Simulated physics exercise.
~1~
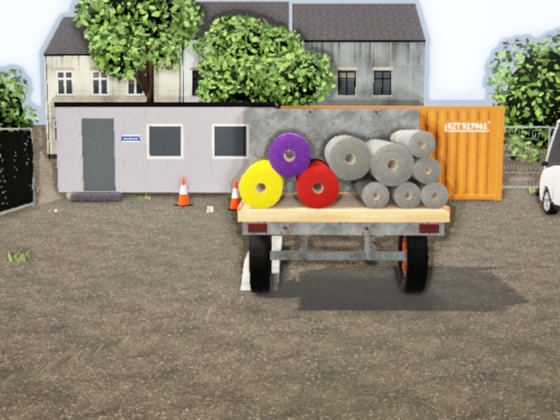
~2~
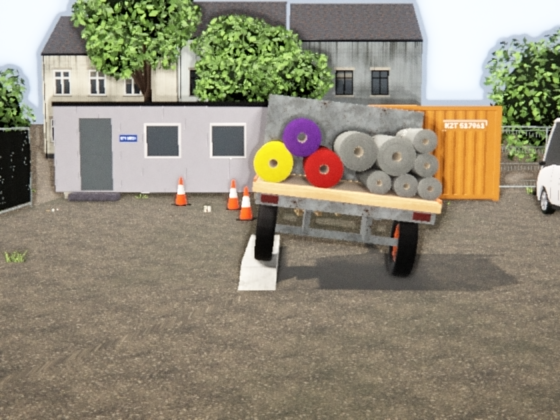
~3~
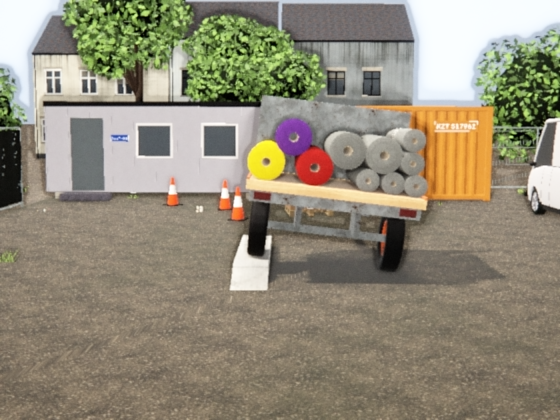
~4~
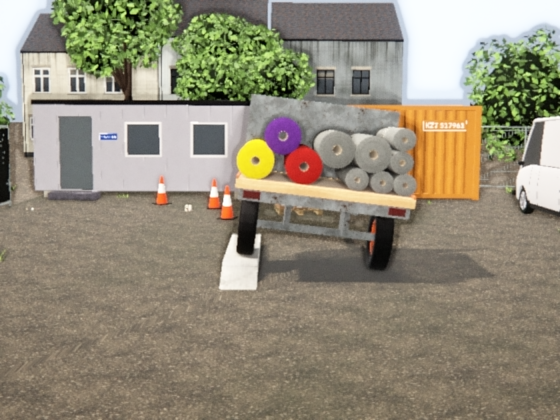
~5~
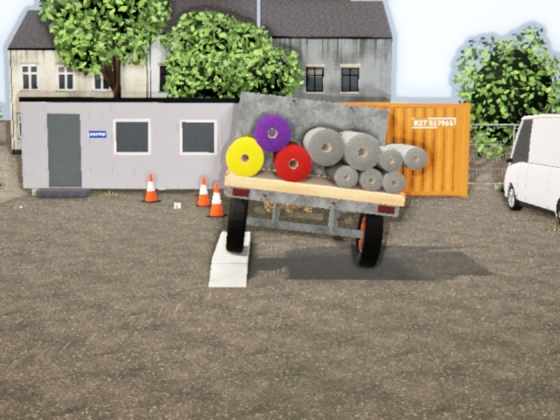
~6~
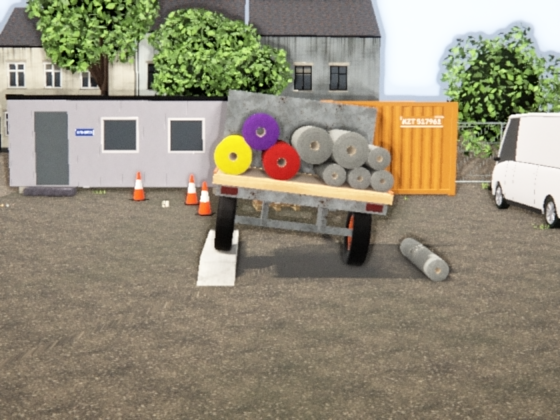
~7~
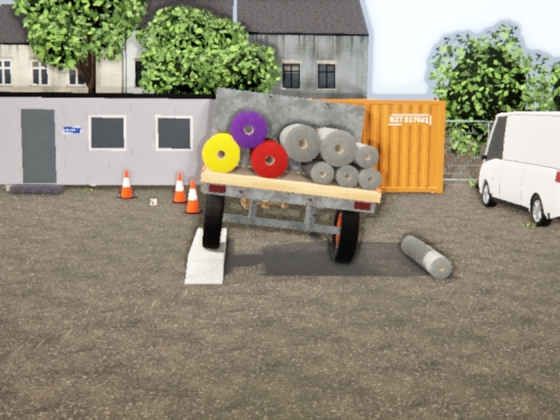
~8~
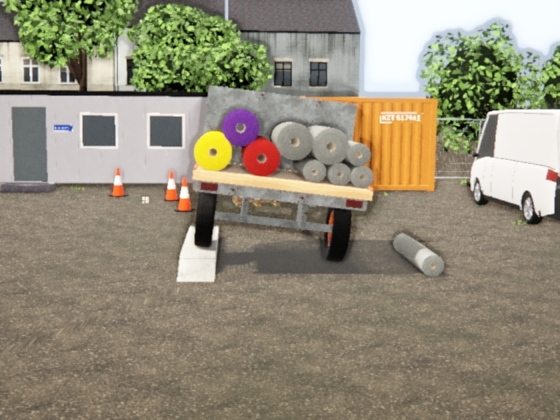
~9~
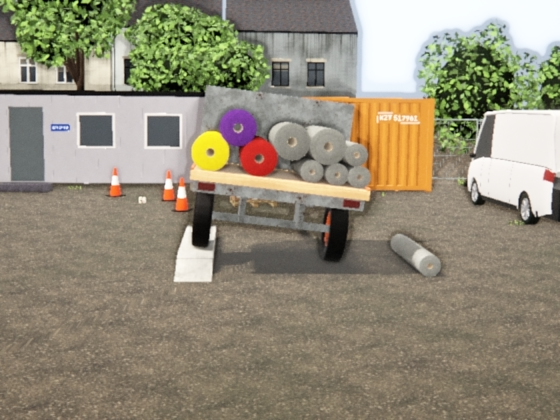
In a gravel yard, a flat trailer stacked with purple, yellow, red and grey rolls tilts as its left wheel climbs a pale slab, while the view pans right. A grey roll then appears on the ground to the right, and the coloured rolls stay aboard the tilted trailer.
